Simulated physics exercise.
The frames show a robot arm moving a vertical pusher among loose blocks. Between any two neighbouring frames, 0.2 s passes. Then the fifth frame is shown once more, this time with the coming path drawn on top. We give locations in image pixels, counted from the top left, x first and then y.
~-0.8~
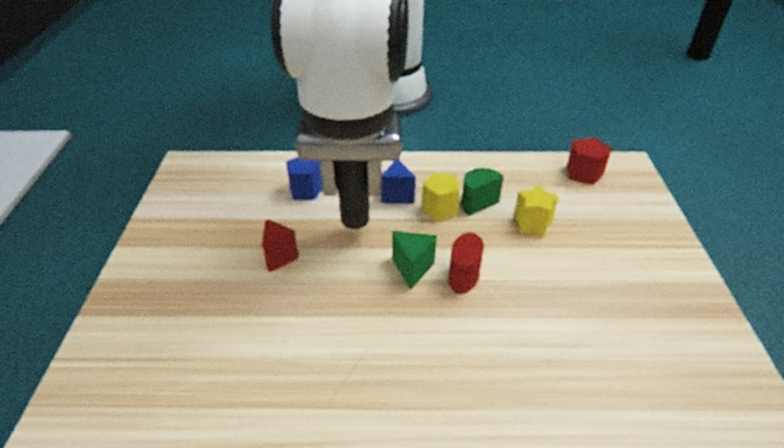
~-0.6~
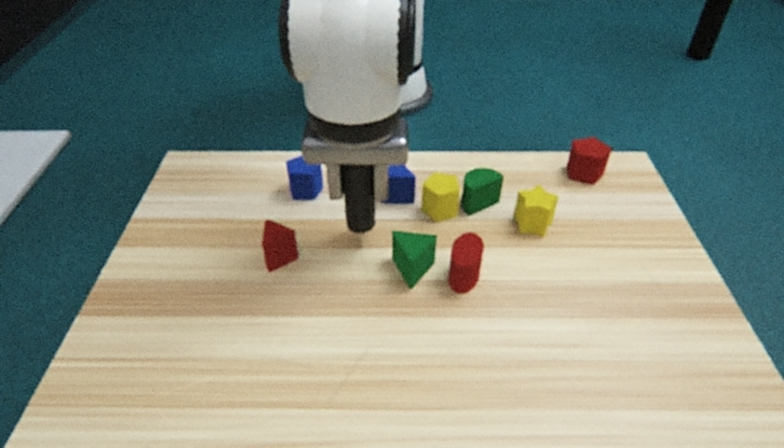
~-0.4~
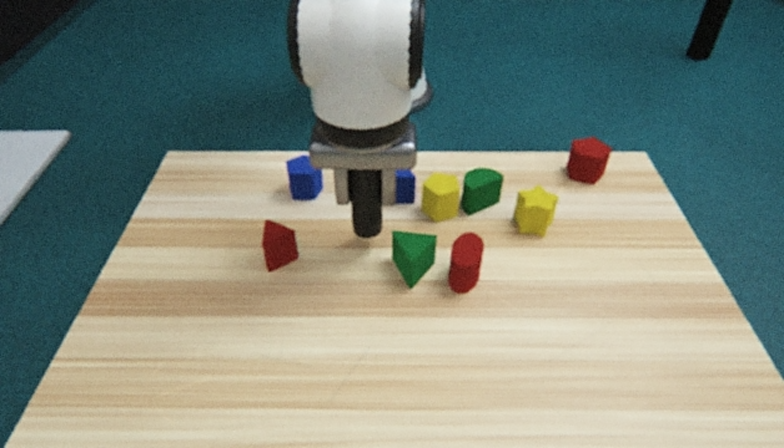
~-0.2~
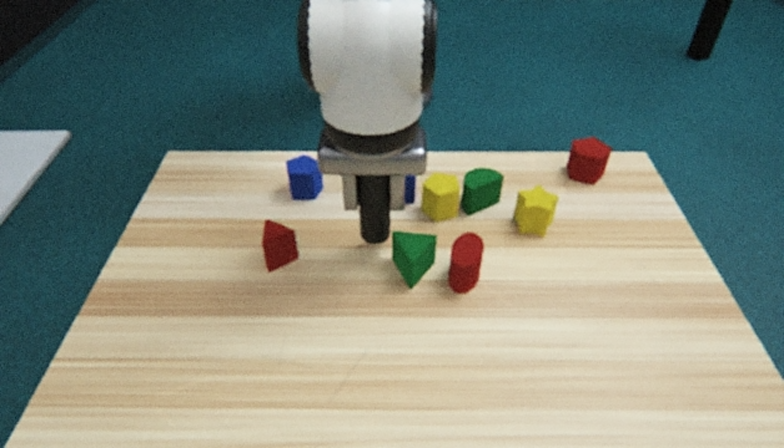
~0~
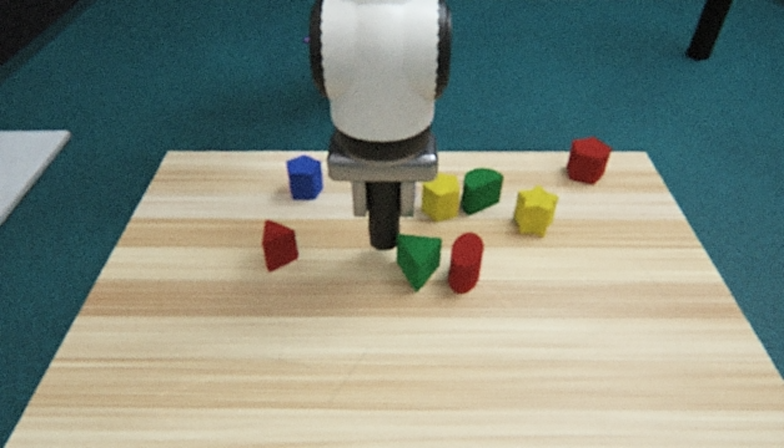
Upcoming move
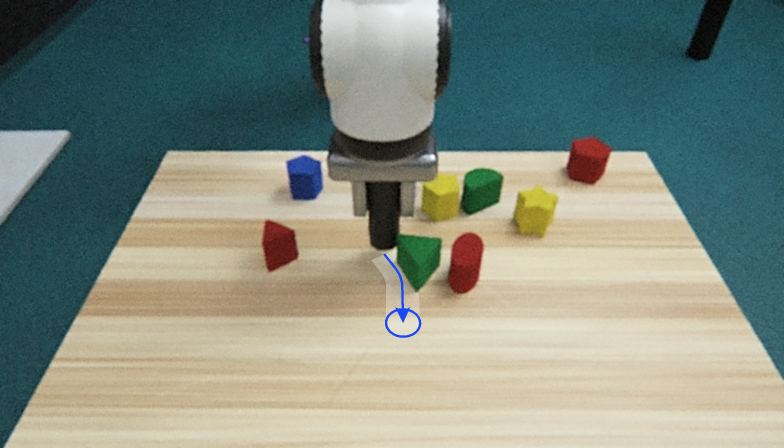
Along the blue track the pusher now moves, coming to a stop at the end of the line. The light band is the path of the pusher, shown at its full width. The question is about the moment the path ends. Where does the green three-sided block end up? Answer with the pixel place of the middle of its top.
At roughly (439, 268).
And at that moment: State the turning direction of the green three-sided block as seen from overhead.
In a top view, it turns counterclockwise.
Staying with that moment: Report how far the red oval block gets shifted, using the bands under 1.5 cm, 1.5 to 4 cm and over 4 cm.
The red oval block moves under 1.5 cm.
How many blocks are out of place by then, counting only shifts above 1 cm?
It looks like one block will be pushed more than about 1 cm.
Drawn move, from (385, 255) over (402, 285) to (403, 323).
Halfway along, pusher at (402, 272); green three-sided block at (438, 262), turned 60° anticlockwise.
At the end, pusher at (403, 309); green three-sided block at (439, 268), turned 90° anticlockwise; red oval block still.
